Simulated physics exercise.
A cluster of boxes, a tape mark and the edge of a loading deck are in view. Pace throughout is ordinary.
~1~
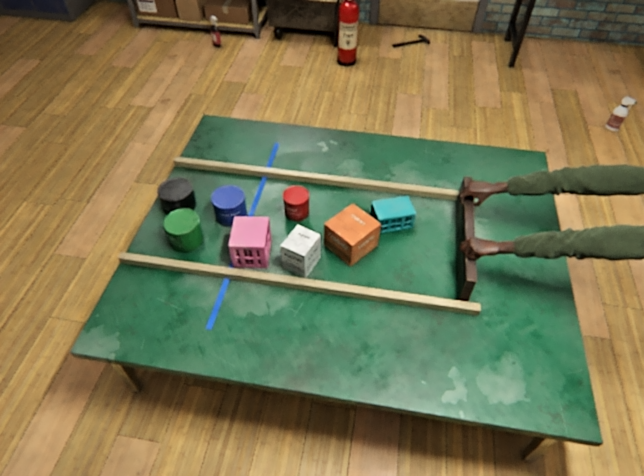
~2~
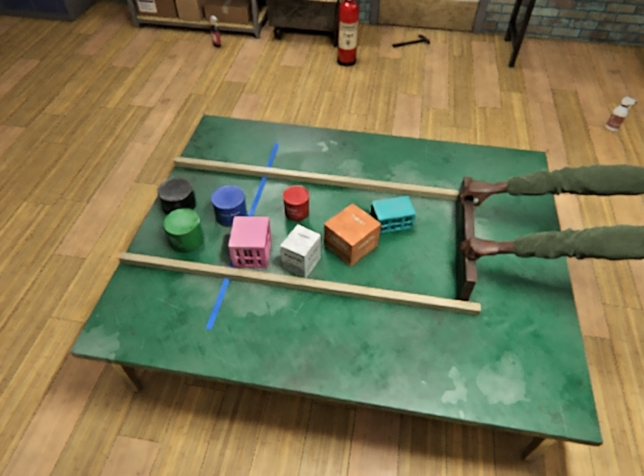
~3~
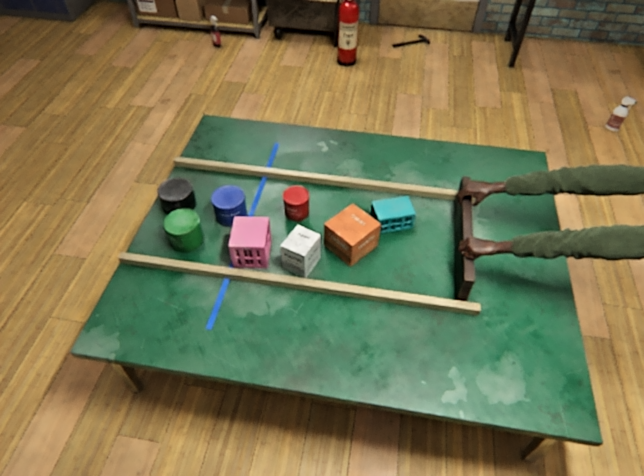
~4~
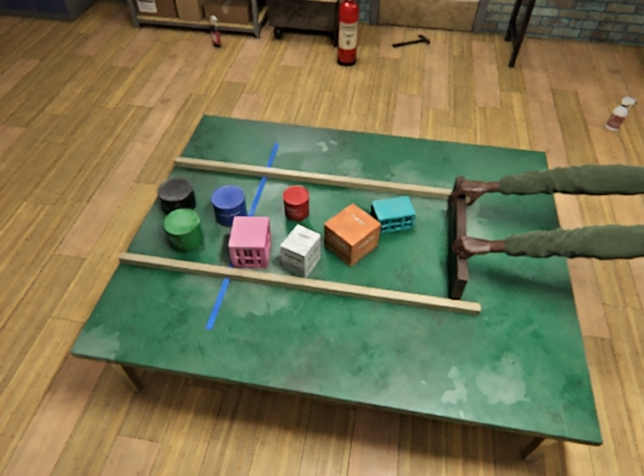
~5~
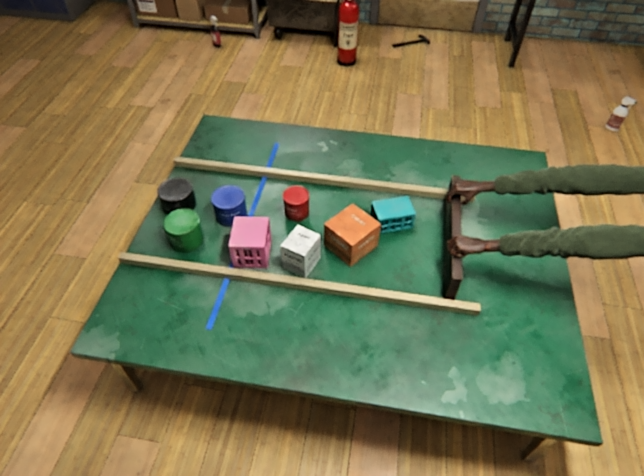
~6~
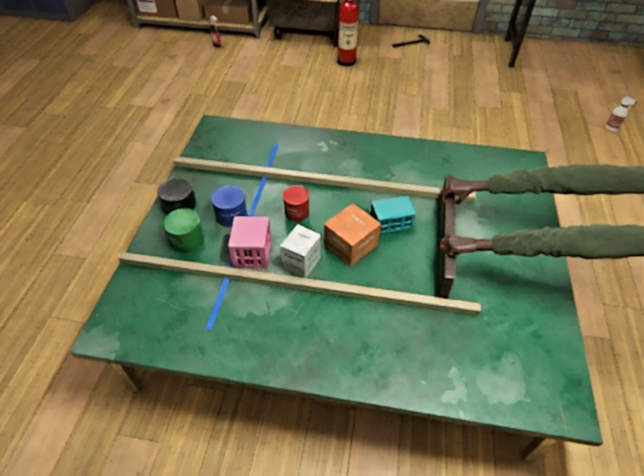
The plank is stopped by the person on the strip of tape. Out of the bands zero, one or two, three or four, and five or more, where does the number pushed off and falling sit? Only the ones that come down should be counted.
It sits at zero.
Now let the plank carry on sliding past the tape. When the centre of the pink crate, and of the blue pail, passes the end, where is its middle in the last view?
Approx. (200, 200) for the first, approx. (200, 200) for the second.
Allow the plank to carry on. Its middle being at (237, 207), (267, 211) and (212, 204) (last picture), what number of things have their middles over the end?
Taking the places in turn, the counts are 0, 0 and 2.
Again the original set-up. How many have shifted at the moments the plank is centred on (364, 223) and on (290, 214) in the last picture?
At the first spot 2, then 6.
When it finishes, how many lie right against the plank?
Number: 3.
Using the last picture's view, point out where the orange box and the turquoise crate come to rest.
The first near (225, 220), the second near (239, 189).
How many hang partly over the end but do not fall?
The number is 0.
Early on, none off yet; black pail at rest near (178, 197); green pail at rest near (184, 231); blue pail at rest near (230, 206).
Finally, the number that fall off is zero.
